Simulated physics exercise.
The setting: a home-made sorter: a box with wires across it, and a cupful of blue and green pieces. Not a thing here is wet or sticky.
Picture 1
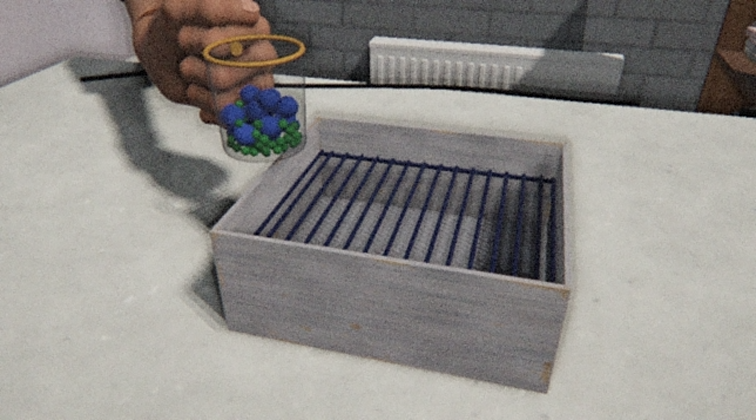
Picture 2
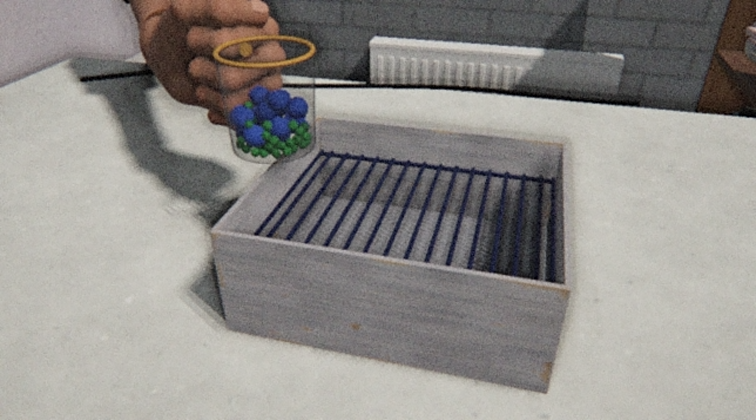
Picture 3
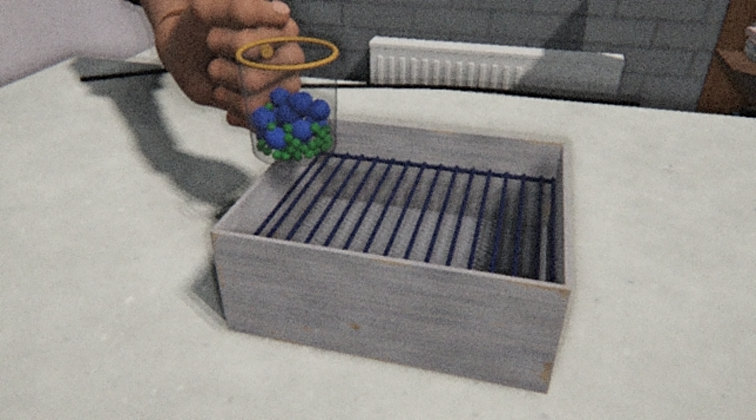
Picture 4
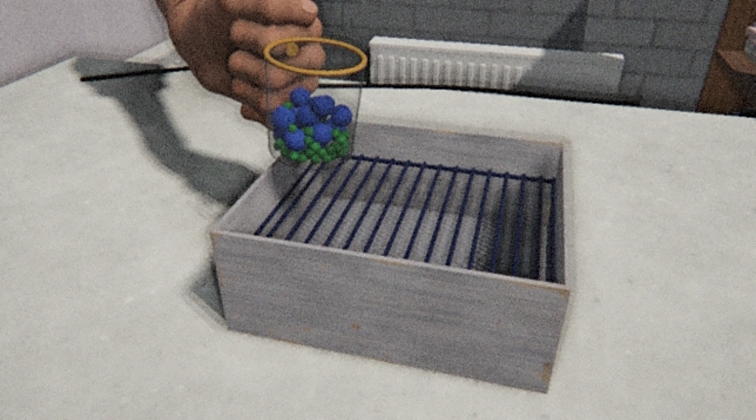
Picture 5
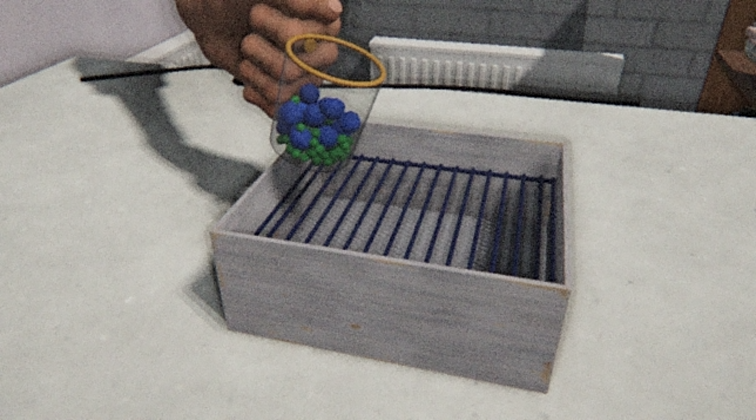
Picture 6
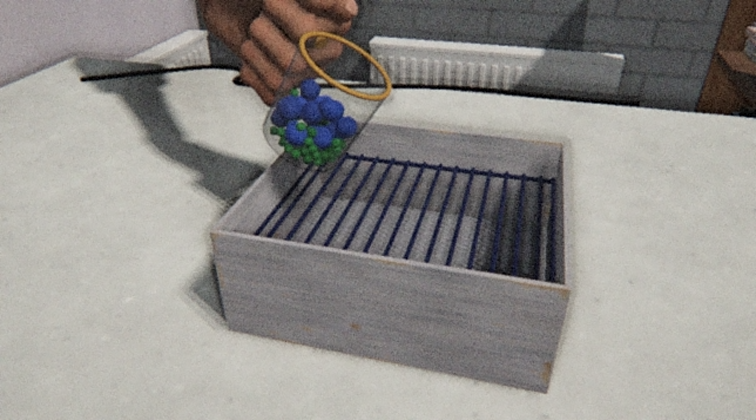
On a pale tabletop, a hand carried a clear cup of blue and green balls a short way right to a wooden box with dark wires across it, then tilted the cup rightward over the near-left wires.
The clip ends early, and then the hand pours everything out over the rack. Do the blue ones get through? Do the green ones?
As for the blue ones, they sit on the grille, and the green ones slip past the grid.
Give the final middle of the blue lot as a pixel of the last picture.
About (390, 213).
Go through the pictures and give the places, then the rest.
The first frame shows cup (260, 99), upright; rack (518, 235), 16 wires across; blue coated nuts (258, 113), wider than the gaps; green clay pellets (254, 128), narrower than the gaps.
The second frame shows cup (270, 100), upright; green ones (264, 130).
The third frame shows cup (291, 102), upright; blue ones (288, 116).
The fourth frame shows cup (313, 104), tipped 7°; green ones (306, 150).
The fifth frame shows cup (323, 105), tipped 19°; blue ones (314, 116).
The sixth frame shows cup (323, 105), tipped 31°; rack (518, 235); blue ones (311, 113); green ones (302, 128).
Then, 0.22 s later than the last frame, blue ones, every one in the cup; green ones, every one in the cup.
Then, 0.50 s later than the last frame, blue ones, every one in the cup; green ones, every one in the cup.
Then, 0.81 s later than the last frame, blue ones, almost all in the cup, about a tenth on or over the wires; green ones, every one in the cup.
When it is over, blue ones, every one on the wires, not one under the rack; green ones, every one under the rack.
